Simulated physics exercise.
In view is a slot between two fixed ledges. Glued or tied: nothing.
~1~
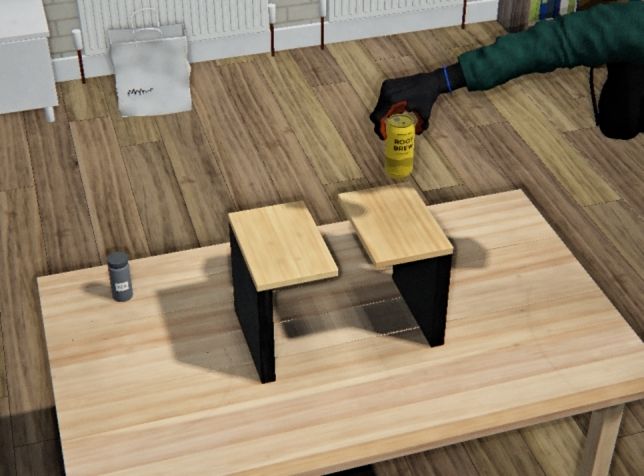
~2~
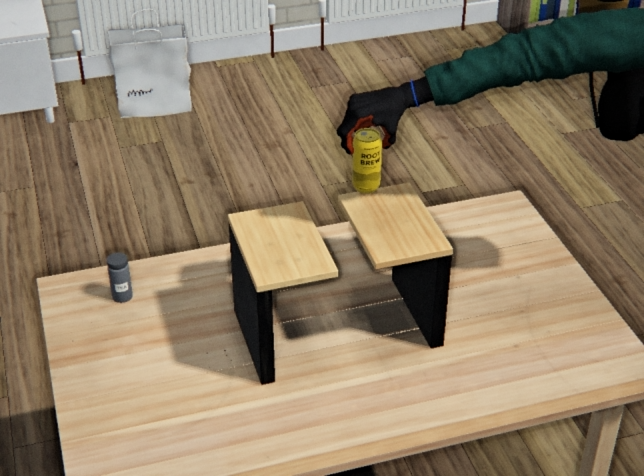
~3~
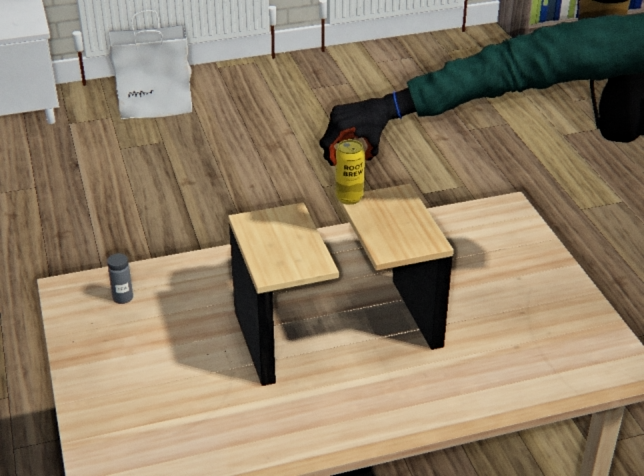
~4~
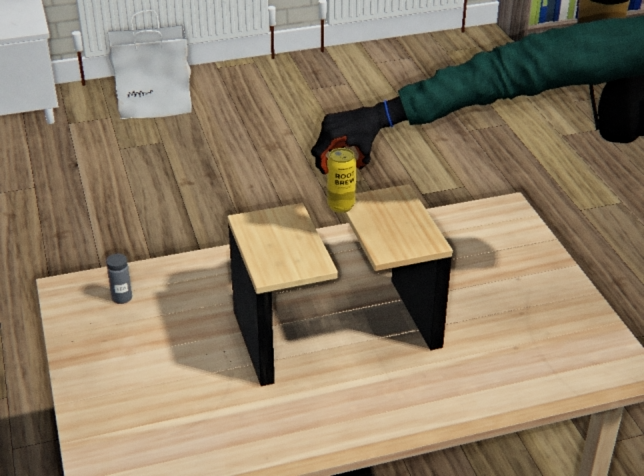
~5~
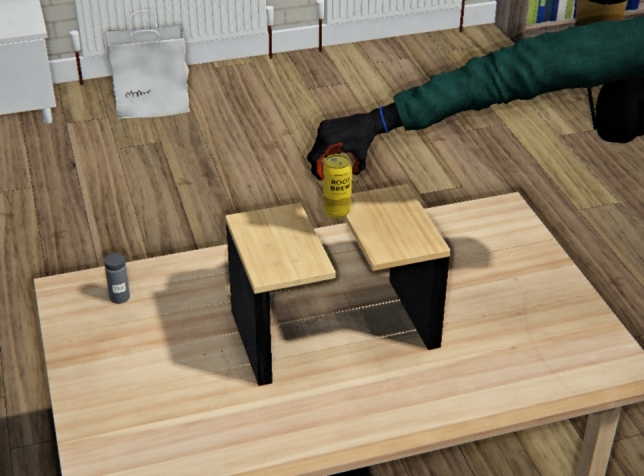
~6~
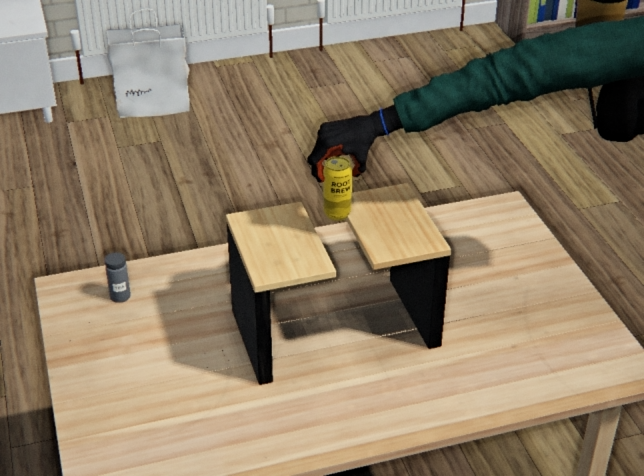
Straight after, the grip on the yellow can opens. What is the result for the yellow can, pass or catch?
Result: Pass.
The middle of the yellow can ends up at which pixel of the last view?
It finishes at around (336, 307).
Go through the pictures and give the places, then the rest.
In the first frame, on its way; yellow can (399, 147); grey shaker (120, 277).
In the second frame, on its way; yellow can (367, 162); grey shaker (120, 278).
In the third frame, on its way; yellow can (350, 173); grey shaker (120, 279).
In the fourth frame, on its way; yellow can (341, 181); grey shaker (119, 279).
In the fifth frame, on its way; yellow can (337, 187); grey shaker (117, 279).
In the sixth frame, held still over the gap; yellow can (338, 189); grey shaker (118, 278).
Then, 0.20 s past the last view, yellow can displaced about its own width near (337, 210).
Then, 0.30 s past the last view, yellow can displaced well along near (336, 269).
Then, 0.40 s past the last view, yellow can displaced well along near (336, 300).
Then, 0.50 s past the last view, yellow can displaced well along near (336, 307).
Finally, moved from the start, yellow can; grey shaker still in place. Final places as the last picture's camera would see them, yellow can near (336, 307). The can reaches the table.
